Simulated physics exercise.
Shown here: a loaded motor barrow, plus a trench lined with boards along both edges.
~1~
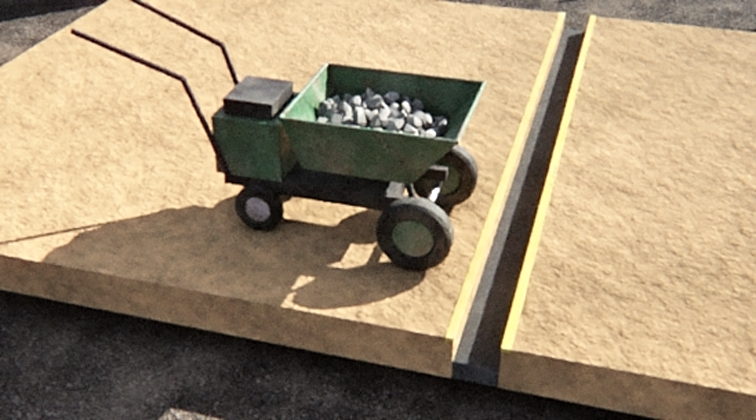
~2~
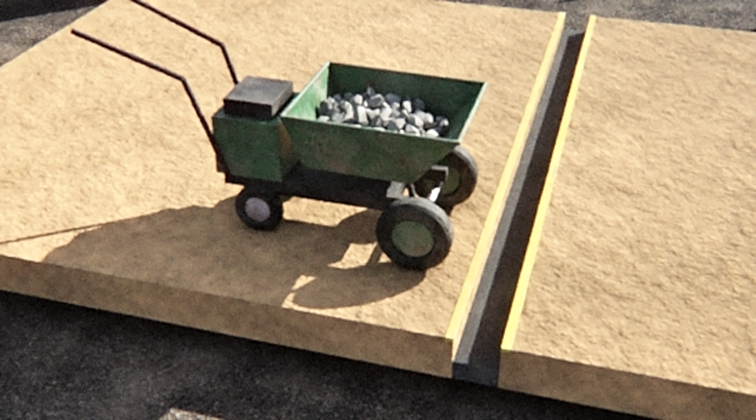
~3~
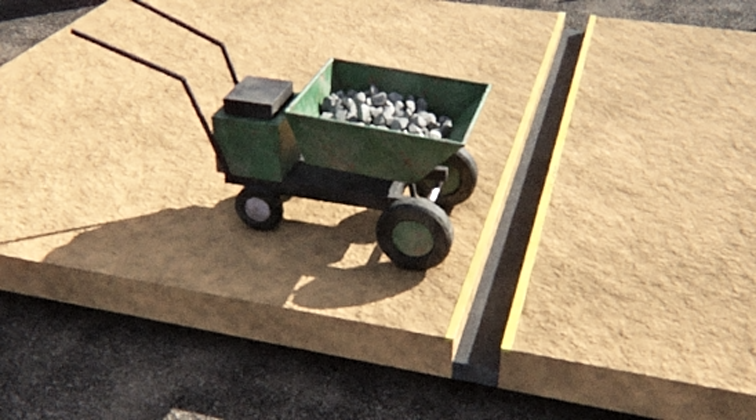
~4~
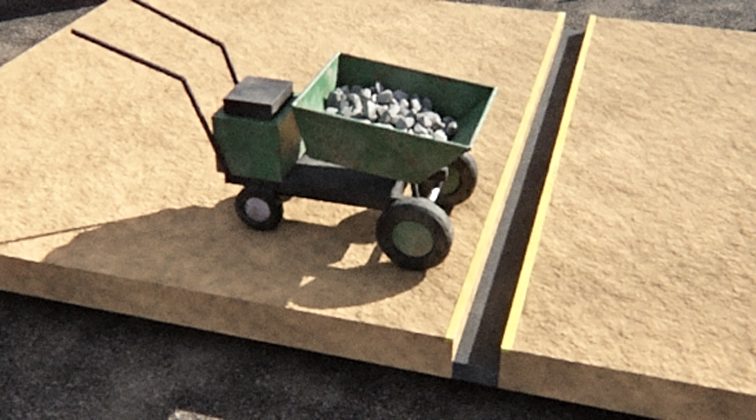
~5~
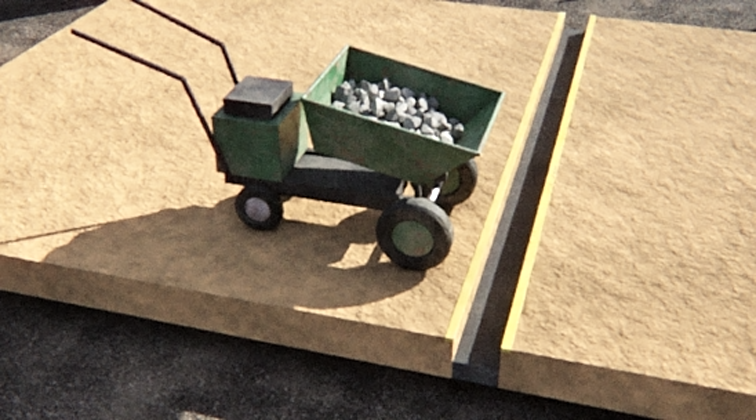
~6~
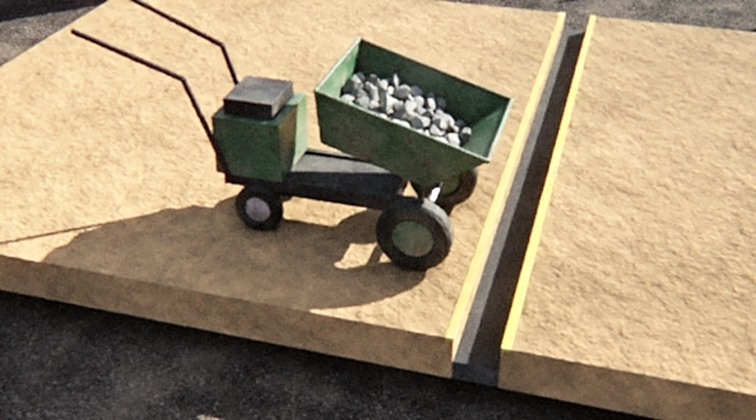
A green motor barrow loaded with broken stones stands beside a board-edged trench, its skip slowly tilting forward to the right.
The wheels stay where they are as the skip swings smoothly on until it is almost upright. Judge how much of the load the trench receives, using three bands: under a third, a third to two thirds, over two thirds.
Trench gets below a third.
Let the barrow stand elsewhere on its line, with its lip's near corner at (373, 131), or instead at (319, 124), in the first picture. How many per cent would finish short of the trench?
The first spot yields roughly 10 percent, the second roughly 50 percent.
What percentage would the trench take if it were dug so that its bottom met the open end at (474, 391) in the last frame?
That would give roughly 0 percent.
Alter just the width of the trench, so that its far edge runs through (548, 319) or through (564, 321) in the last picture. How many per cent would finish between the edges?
30 % then 60 %, roughly.
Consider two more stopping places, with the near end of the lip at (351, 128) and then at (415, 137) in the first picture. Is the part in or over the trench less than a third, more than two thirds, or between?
Record - trial one: In the middle band; trial two: One to two thirds.
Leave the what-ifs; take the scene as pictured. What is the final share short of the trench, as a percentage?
Estimate: Around 0 per cent.
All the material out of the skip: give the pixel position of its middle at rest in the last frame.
The centre settles at about (586, 251).
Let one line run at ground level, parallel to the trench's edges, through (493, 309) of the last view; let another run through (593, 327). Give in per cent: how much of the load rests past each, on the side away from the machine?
First roughly 70 percent, then 30 percent.
Soon after the last picture, skip tipped steeply; all in the skip.
A little later, skip tipped right over; most in the skip; about a quarter beyond it; a stray few falling.
Later still, skip tipped right over; about a quarter in the skip; about two thirds beyond it.
At rest, skip tipped right over; about a quarter in the skip; none in or heaped over the trench; most beyond it.
